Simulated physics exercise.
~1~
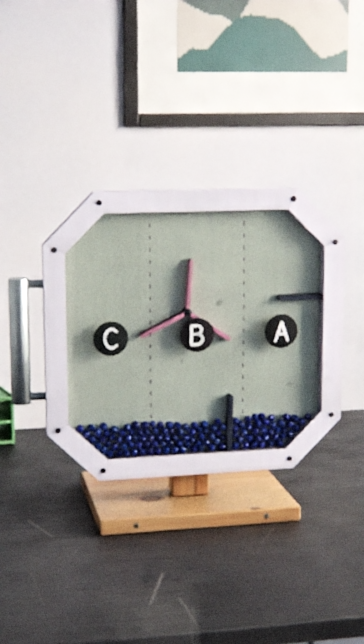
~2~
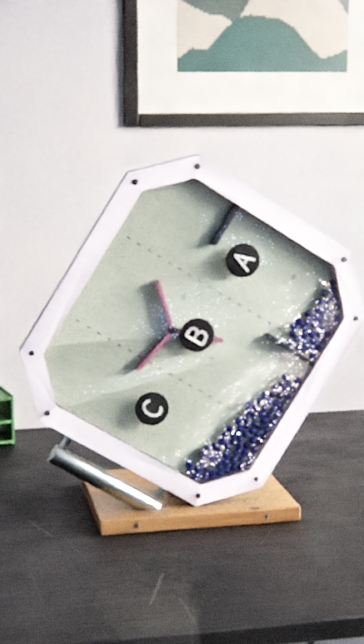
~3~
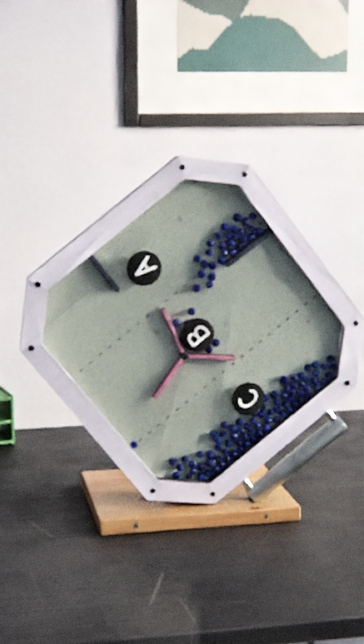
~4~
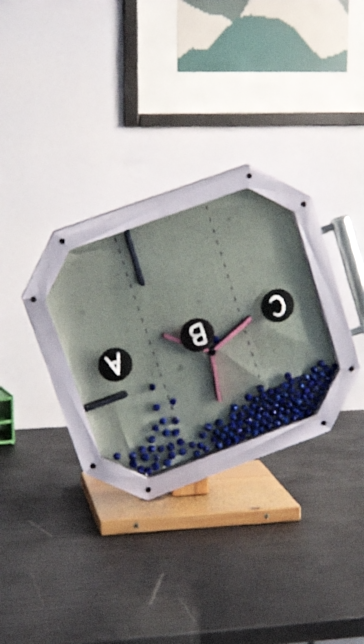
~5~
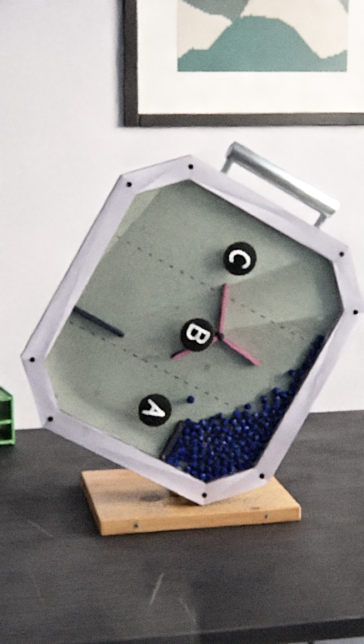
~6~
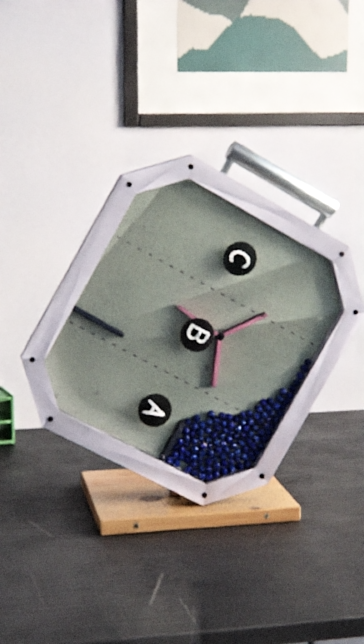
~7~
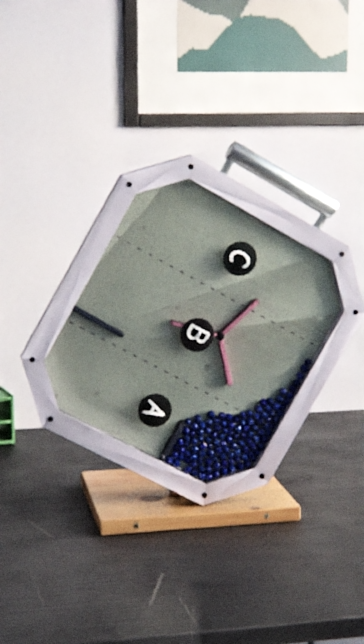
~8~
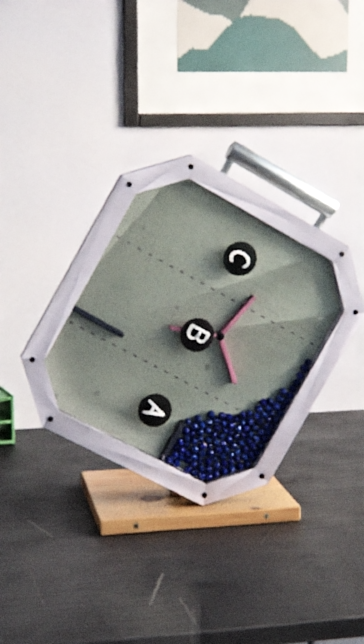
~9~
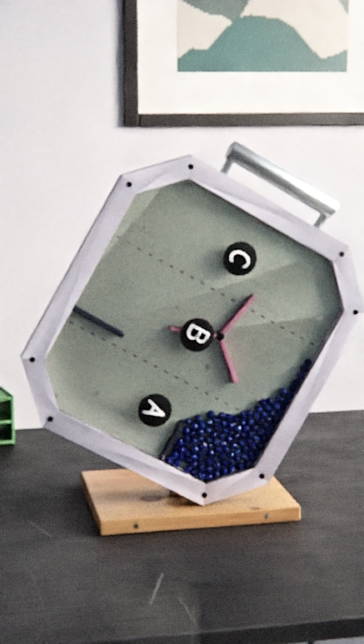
The octagonal case turned anticlockwise on its wooden stand, sending dark blue beads sliding and tumbling past a loose pink three-armed piece, then stopped tilted with the handle at upper right and most beads heaped at the bottom right, in strip A.
